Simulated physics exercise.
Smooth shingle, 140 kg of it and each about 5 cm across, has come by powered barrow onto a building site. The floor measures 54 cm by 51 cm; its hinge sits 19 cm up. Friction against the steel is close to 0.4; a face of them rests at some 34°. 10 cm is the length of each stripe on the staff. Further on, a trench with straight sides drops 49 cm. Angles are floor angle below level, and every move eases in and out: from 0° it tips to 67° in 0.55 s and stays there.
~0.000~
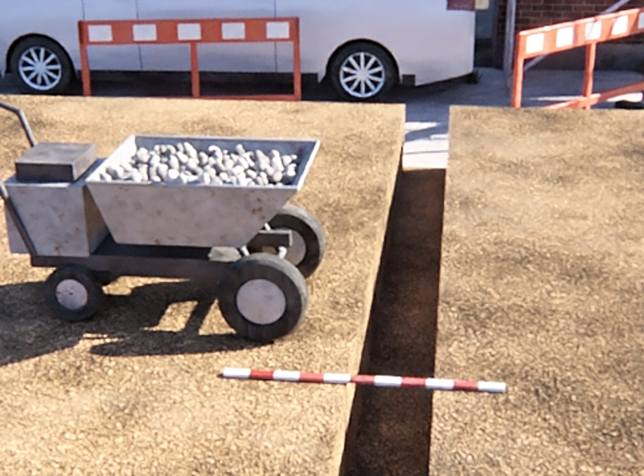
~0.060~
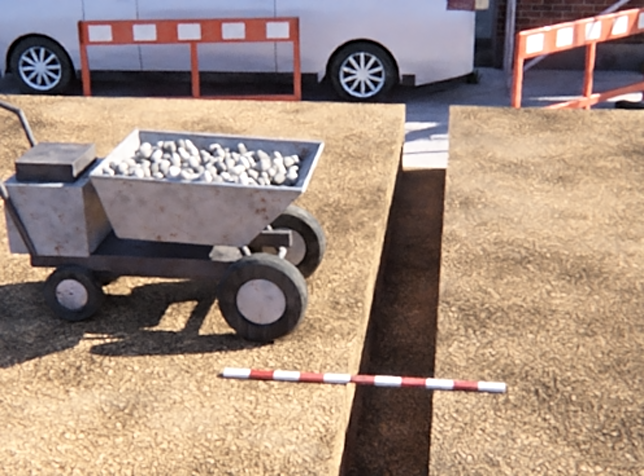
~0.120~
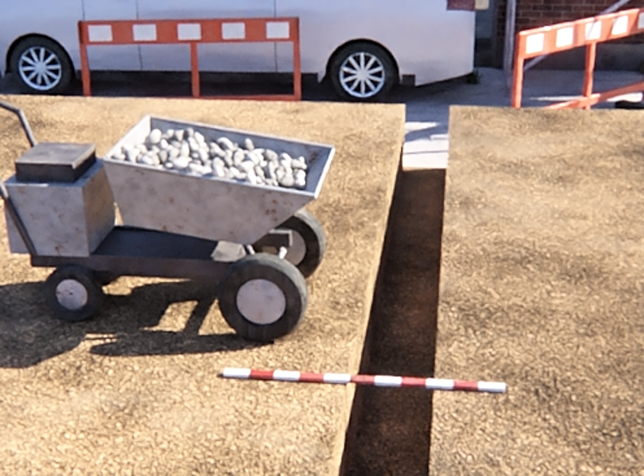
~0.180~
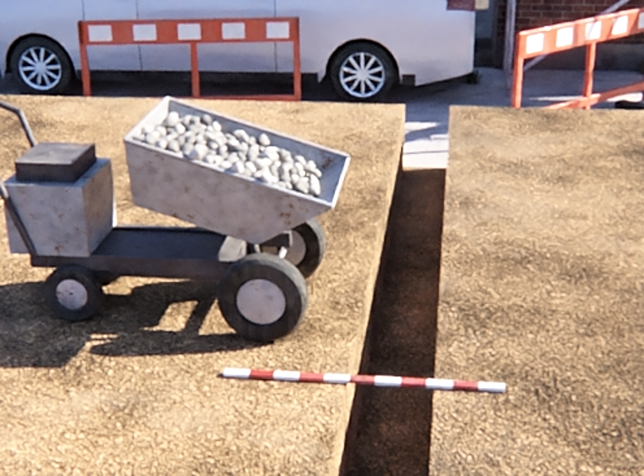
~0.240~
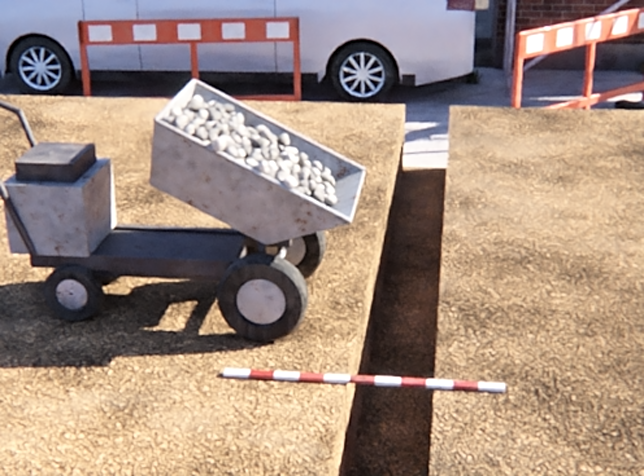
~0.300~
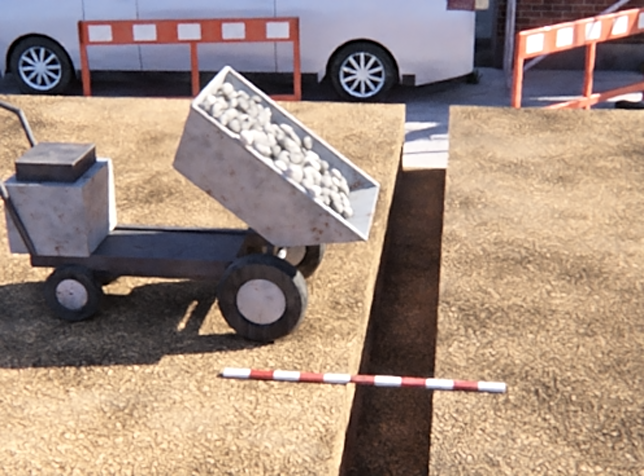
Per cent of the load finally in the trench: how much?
Approx. 30 %.
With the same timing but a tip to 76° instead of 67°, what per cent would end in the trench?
In that case near 30 per cent.
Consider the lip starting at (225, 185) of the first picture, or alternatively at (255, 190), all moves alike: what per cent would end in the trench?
Some 90 and some 70 per cent, in that order.
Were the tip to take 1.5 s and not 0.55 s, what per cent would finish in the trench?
Then roughly 50 percent.
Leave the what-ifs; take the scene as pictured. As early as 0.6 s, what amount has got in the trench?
About 15 per cent by then.
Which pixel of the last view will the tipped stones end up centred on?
In the last view, about (498, 315).
After 0.4 s the floor is at 56°; 100 % in the tray; the foremost stones are at (369, 227).
After 0.6 s the floor is at 67°; 75 % in the tray, 13 % in the trench, 12 % past the trench; the foremost stones are at (466, 307).
After 1.0 s the floor is at 67°; 11 % in the tray, 19 % in the trench, 70 % past the trench; the foremost stones are past the picture's edge.
After 3.0 s the floor is at 67°; 0 % in the tray, 30 % in the trench, 70 % past the trench; the foremost stones are past the picture's edge.
